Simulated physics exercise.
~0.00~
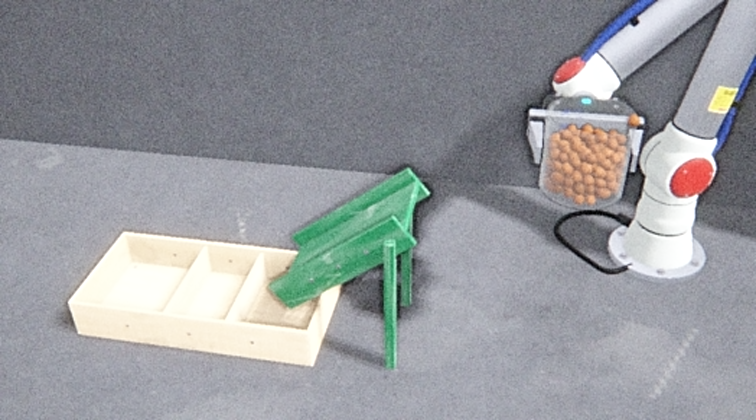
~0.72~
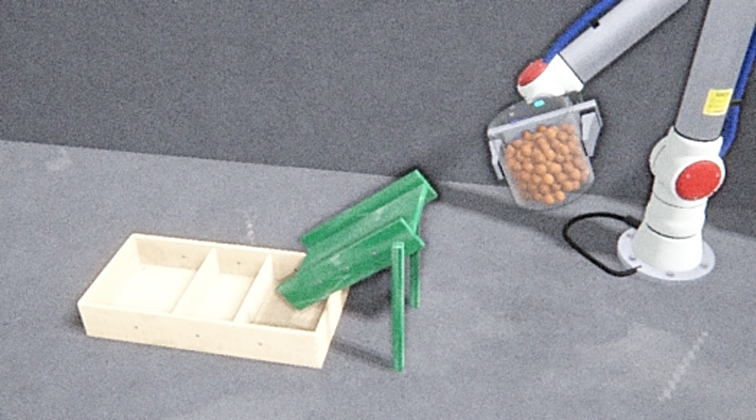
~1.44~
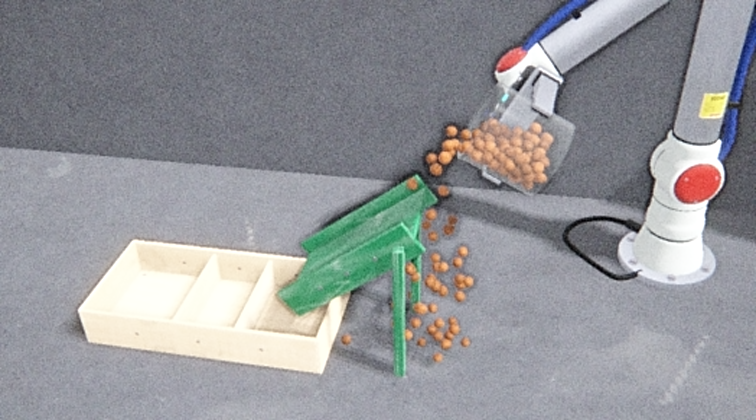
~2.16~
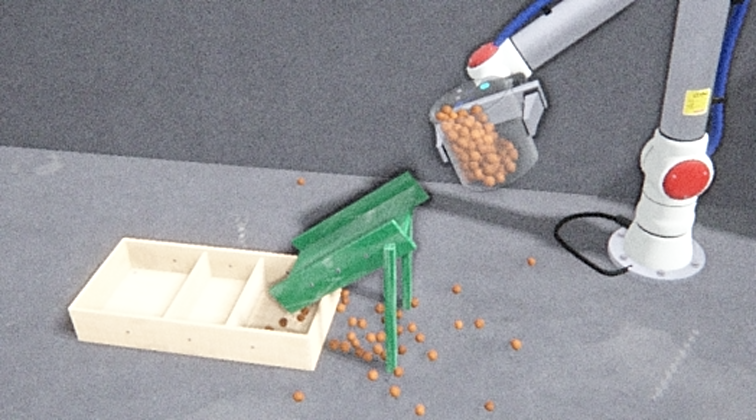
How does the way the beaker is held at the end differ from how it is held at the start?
At the start the beaker is held upright, while at the end it is leaning over.
